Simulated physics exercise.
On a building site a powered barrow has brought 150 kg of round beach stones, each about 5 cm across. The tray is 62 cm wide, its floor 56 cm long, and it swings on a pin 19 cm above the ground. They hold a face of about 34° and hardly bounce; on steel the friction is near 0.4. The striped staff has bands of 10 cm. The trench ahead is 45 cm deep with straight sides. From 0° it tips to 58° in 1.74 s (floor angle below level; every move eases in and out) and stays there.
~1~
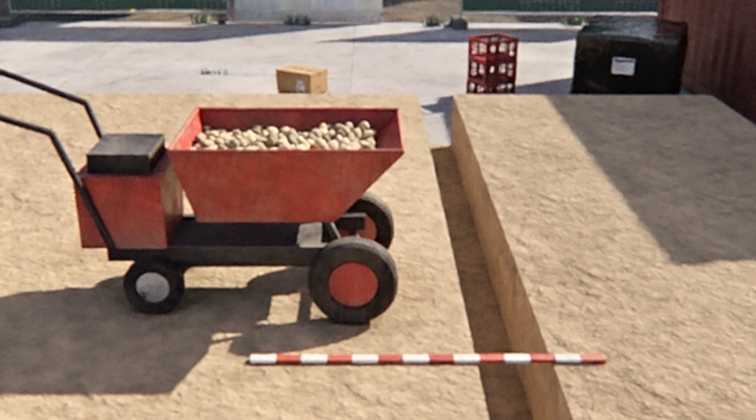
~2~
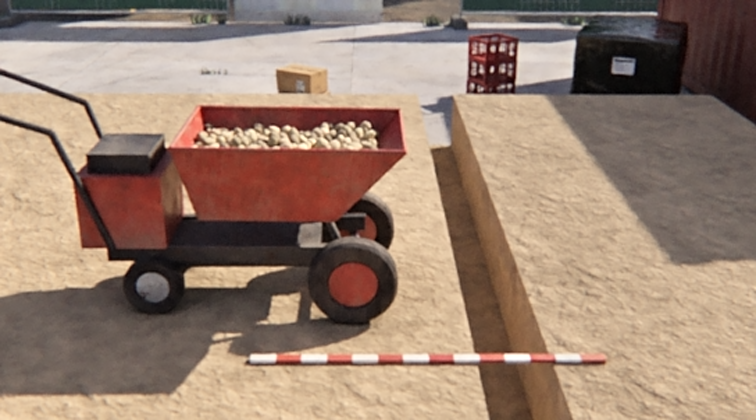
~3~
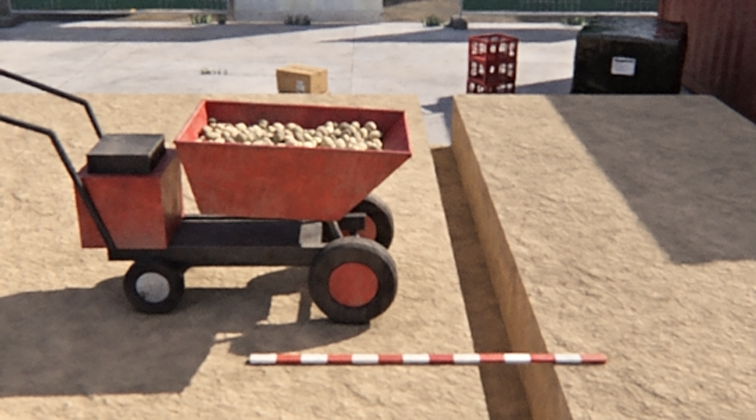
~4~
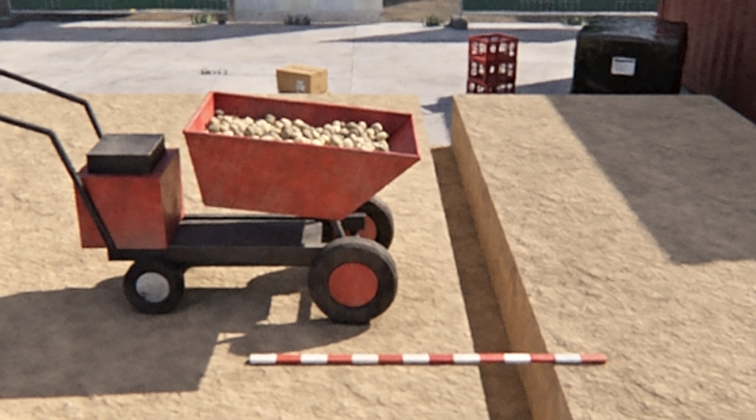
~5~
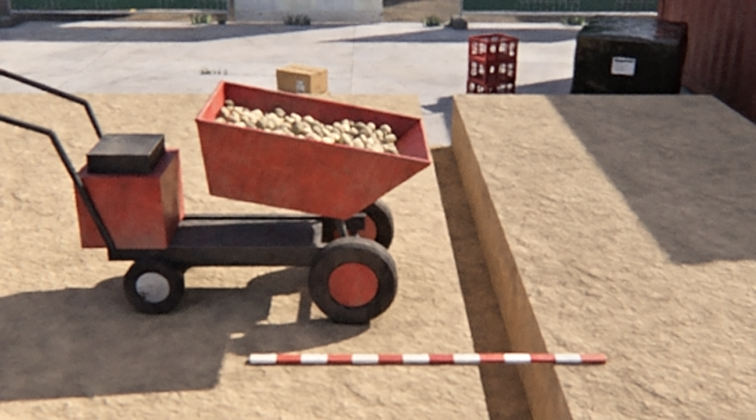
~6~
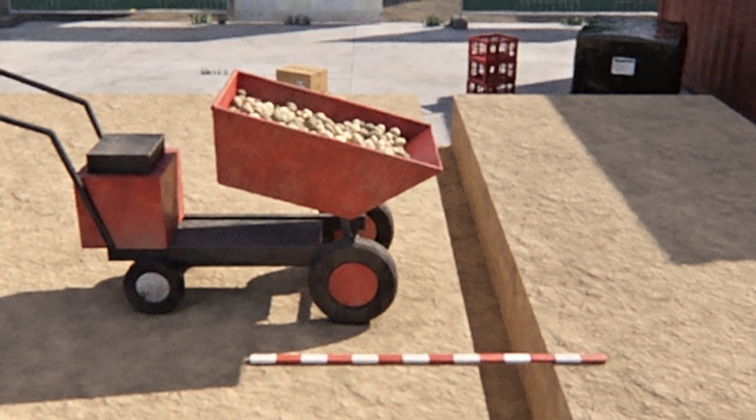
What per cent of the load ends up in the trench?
Some 53 per cent of it.
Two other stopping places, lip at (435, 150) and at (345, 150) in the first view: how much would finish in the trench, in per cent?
First some 25, then 85 per cent.
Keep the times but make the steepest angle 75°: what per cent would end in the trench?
It would be near 45 per cent.
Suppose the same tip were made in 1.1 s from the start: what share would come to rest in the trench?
In that case some 45 per cent.
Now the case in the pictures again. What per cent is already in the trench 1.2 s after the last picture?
Some 15 per cent.
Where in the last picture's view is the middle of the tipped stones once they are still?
Near (515, 344).
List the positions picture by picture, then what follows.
In the first frame, the tray is at 0°, its lip at (404, 152); the top of the load is at (276, 140).
In the second frame, the tray is at 1°, its lip at (406, 153); the top of the load is at (276, 139).
In the third frame, lip at (412, 155), floor tilted 3°, highest stones at (246, 134).
In the fourth frame, the tray is at 6°, its lip at (420, 158); the top of the load is at (239, 125).
In the fifth frame, lip at (431, 164), floor tilted 11°, highest stones at (238, 115).
In the sixth frame, lip at (442, 171), floor tilted 16°, highest stones at (247, 104).
Then, 0.7 s after the last picture the floor is at 49°, 100 % in the tray; the foremost stones are at (481, 208).
Then, 1.2 s after the last picture the floor is at 58°, 71 % in the tray, 14 % in the trench, 15 % past the trench; the foremost stones are at (589, 284).
Then, 1.6 s after the last picture the floor is at 58°, 43 % in the tray, 21 % in the trench, 35 % past the trench; the foremost stones are at (678, 278).
Then, 3.5 s after the last picture the floor is at 58°, 9 % in the tray, 53 % in the trench, 38 % past the trench; the foremost stones are past the picture's edge.
